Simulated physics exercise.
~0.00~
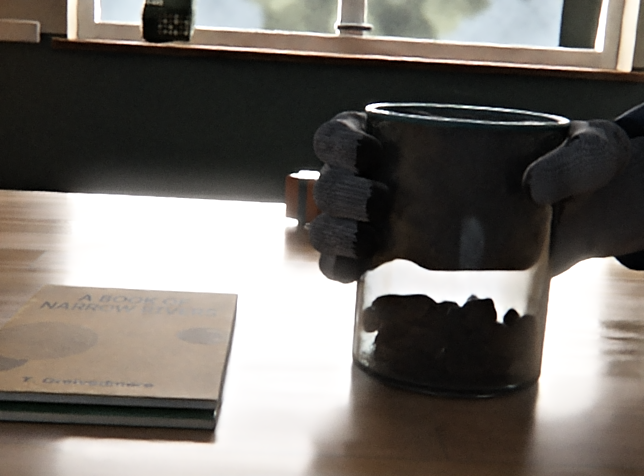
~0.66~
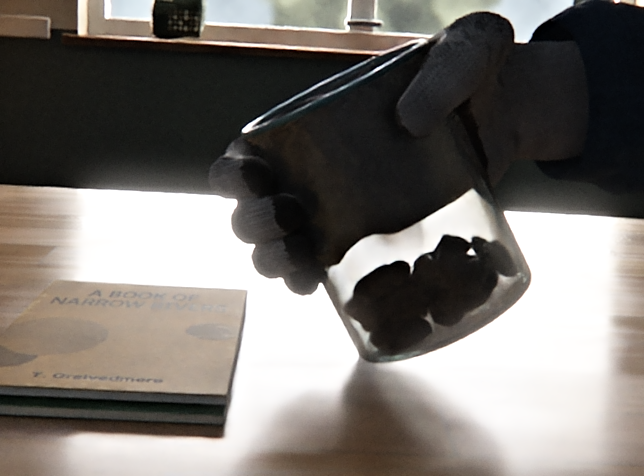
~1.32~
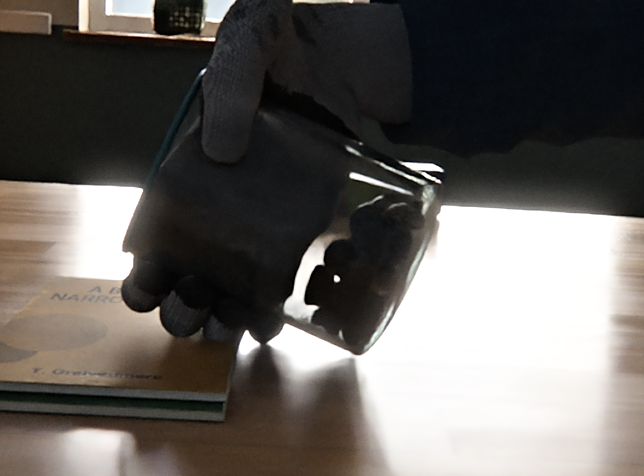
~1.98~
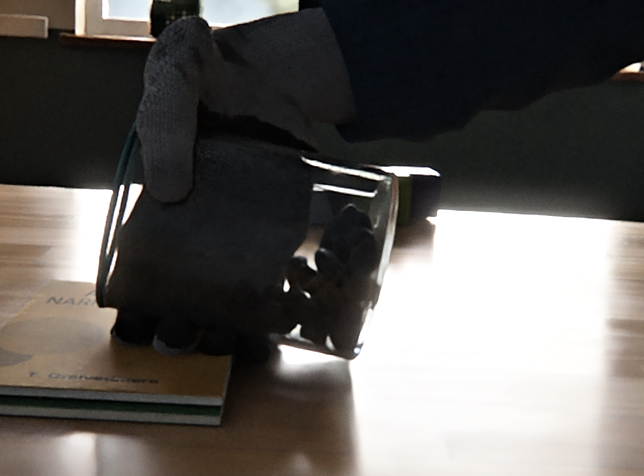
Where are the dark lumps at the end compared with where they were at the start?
They end up farther left and somewhat higher in view than at the start, still inside the glass.
